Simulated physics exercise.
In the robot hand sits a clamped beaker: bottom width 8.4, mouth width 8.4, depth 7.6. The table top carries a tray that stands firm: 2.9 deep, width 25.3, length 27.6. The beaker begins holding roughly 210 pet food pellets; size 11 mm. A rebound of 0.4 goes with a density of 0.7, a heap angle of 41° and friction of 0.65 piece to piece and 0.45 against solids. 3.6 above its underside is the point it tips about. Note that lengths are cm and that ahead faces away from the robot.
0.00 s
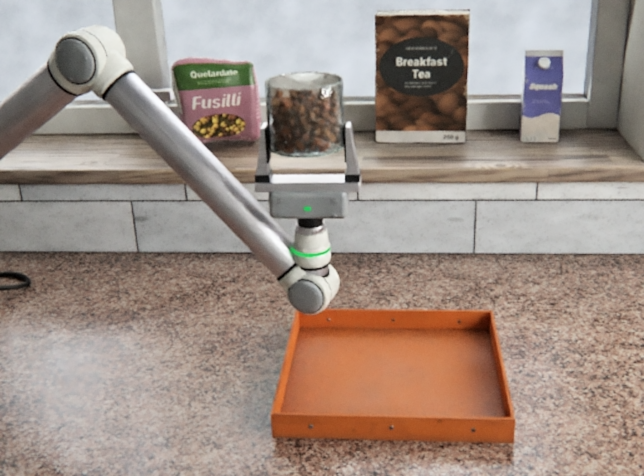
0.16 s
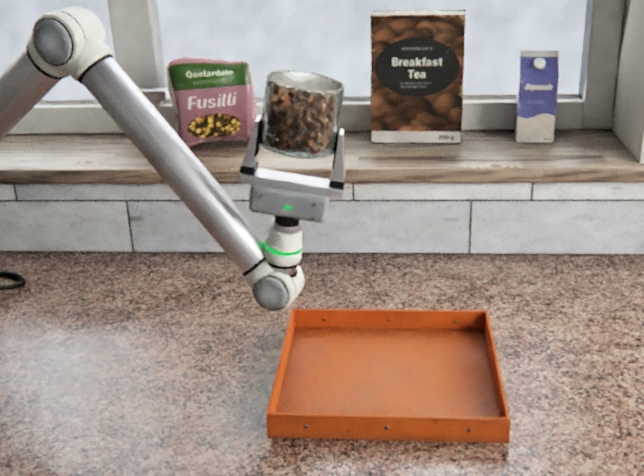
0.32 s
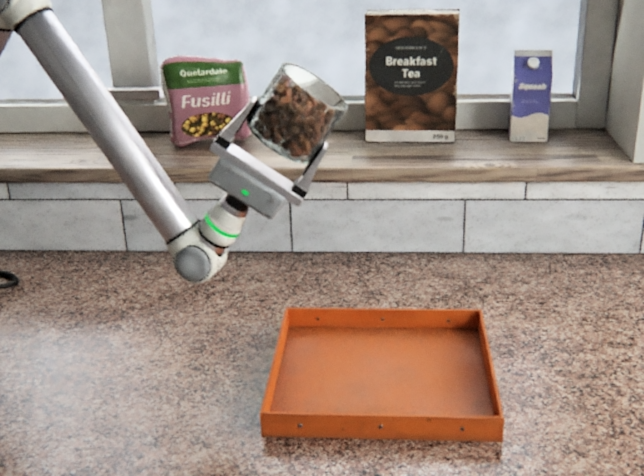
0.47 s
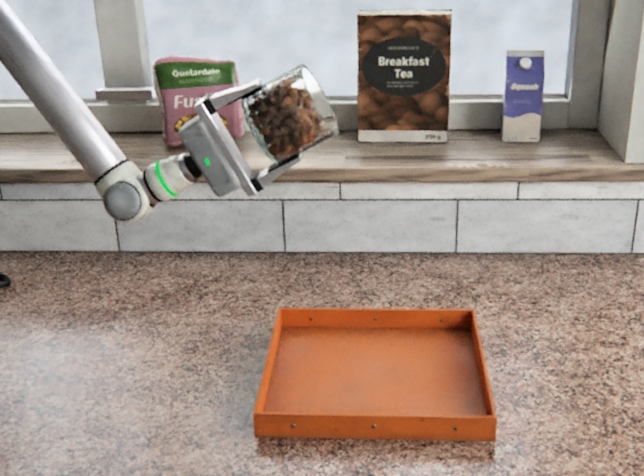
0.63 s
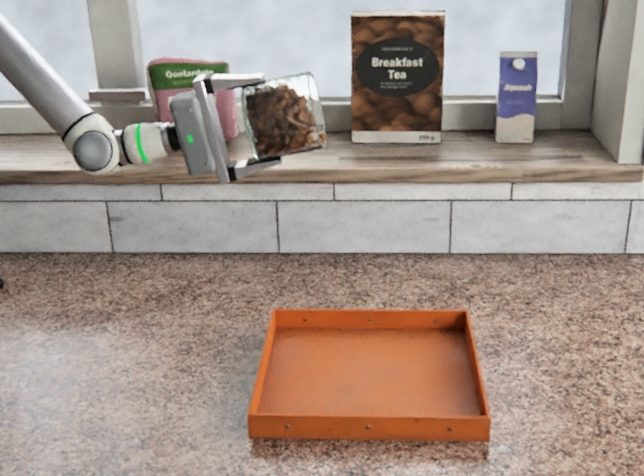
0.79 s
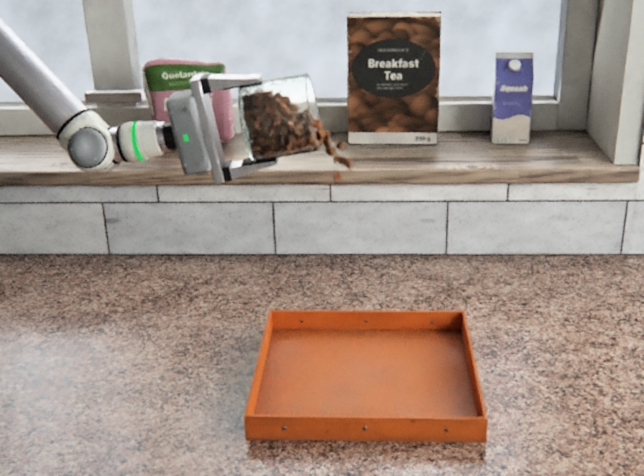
A clear beaker of brown pellets, clamped in a robot arm's gripper, starts upright above an orange tray on a speckled countertop. The arm shifts left and tips the beaker rightward until it lies nearly horizontal. The pellets slide toward its mouth, and a few pour over the rim.
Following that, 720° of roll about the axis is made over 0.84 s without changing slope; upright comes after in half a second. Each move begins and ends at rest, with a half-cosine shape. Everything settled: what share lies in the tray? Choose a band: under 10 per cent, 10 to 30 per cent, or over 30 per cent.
Band: 10 to 30 per cent.
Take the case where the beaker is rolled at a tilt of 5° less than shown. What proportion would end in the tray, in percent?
In that case I'd expect around 5 per cent.
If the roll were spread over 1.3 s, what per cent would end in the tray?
Expected share: Some 35 %.
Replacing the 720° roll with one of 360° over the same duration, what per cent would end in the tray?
Roughly 25 percent, then.
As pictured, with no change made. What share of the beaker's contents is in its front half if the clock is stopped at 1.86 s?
That comes to around 45 per cent.
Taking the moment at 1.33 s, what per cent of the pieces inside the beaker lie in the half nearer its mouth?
35 per cent, roughly.
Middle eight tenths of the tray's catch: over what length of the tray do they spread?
Spread length: Close to 12 cm.
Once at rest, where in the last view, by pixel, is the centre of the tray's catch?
In the last view, around (389, 366).
After 1.33 s, tipped 81°, highest piece 40 above the table; 185 in the beaker, 18 in the tray, 8 in flight or on a rim.
After 1.86 s, tipped 45°, highest piece 37 above the table; 173 in the beaker, 35 in the tray, 3 in flight or on a rim.
After 2.33 s, upright, highest piece 40 above the table; 173 in the beaker, 38 in the tray.
After 3.03 s, upright, highest piece 40 above the table; 173 in the beaker, 38 in the tray.
At rest, 173 in the beaker, 38 in the tray. That is 18 % in the tray.
